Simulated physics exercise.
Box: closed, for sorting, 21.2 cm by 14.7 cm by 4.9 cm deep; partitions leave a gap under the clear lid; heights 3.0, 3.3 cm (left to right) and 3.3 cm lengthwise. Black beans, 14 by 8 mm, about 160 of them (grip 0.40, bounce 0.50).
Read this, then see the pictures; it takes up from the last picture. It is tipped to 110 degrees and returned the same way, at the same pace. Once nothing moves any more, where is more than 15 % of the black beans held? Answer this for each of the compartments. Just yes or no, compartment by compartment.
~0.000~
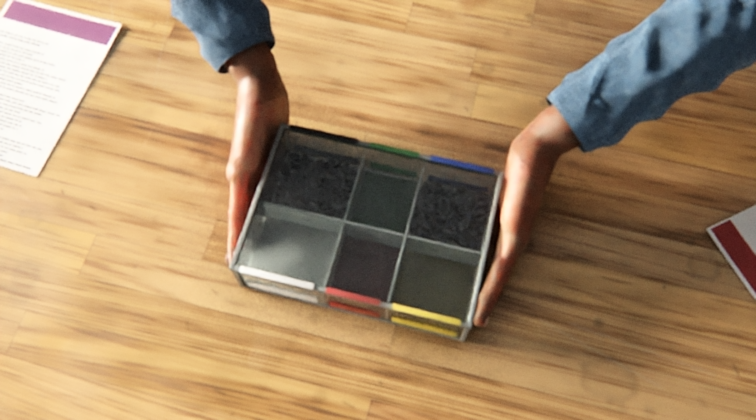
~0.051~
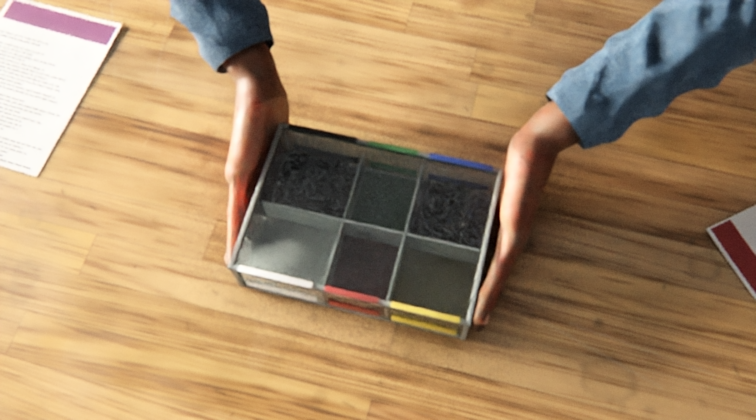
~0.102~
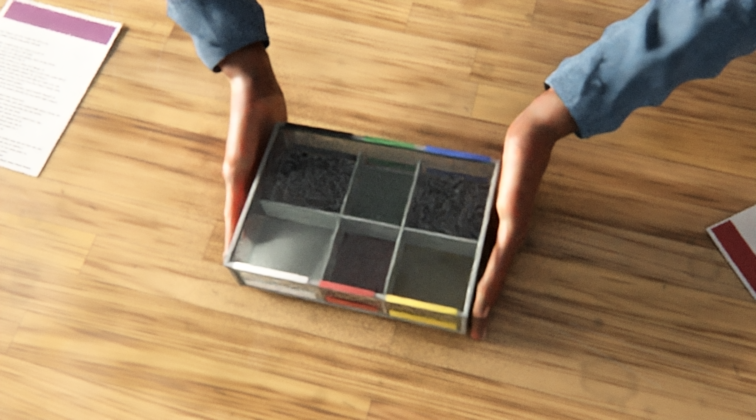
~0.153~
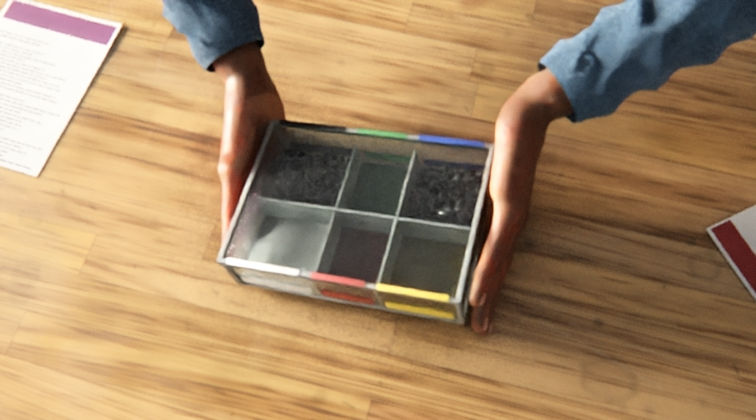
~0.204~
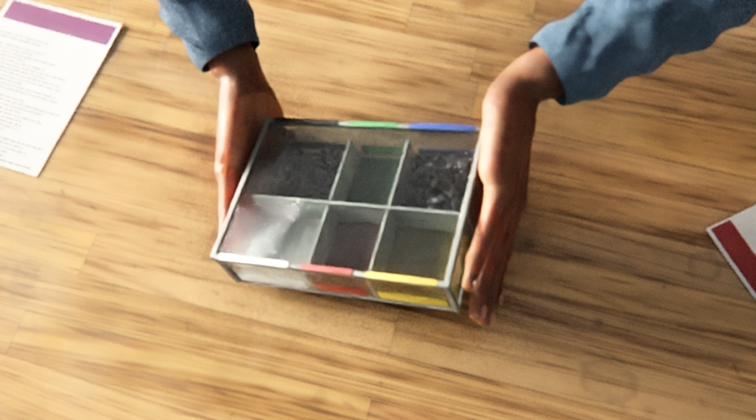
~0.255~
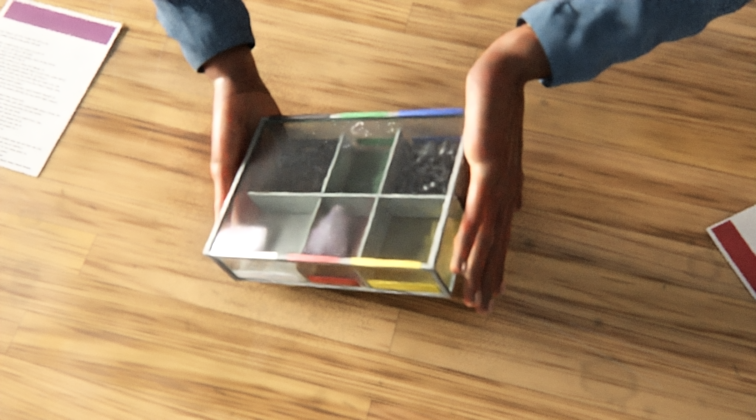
Red gets a no, blue gets a yes, green gets a no, yellow gets a no, white gets a no, black gets a yes.
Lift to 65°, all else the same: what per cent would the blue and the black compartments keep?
With that change it's blue at 45 per cent and black at 50 per cent.
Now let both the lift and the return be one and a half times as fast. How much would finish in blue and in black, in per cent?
Result: Blue = 30 %; black = 60 %.
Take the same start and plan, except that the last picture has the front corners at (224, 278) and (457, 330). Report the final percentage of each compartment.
So it works out as red at 15 percent, blue at 20 percent, green at 0 percent, yellow at 5 percent, white at 40 percent and black at 25 percent.
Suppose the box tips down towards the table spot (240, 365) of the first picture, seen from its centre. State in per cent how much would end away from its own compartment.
Roughly 35 per cent.
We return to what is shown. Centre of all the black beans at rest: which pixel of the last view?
Close to pixel (318, 183).
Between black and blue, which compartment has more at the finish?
It is the black one.
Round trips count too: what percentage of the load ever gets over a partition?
Close to 25 in a hundred.
After 1.05 s, tilt 109 degrees; blue 35 %, green 5 %, black 60 %.
Then, at 1.58 s, tilt 48 degrees; blue 30 %, green 5 %, black 65 %.
After 2.18 s, tilt 0 degrees; blue 30 %, green 5 %, black 65 %.
At rest (2.8 s), red 0 %, blue 30 %, green 5 %, yellow 0 %, white 0 %, black 65 %.
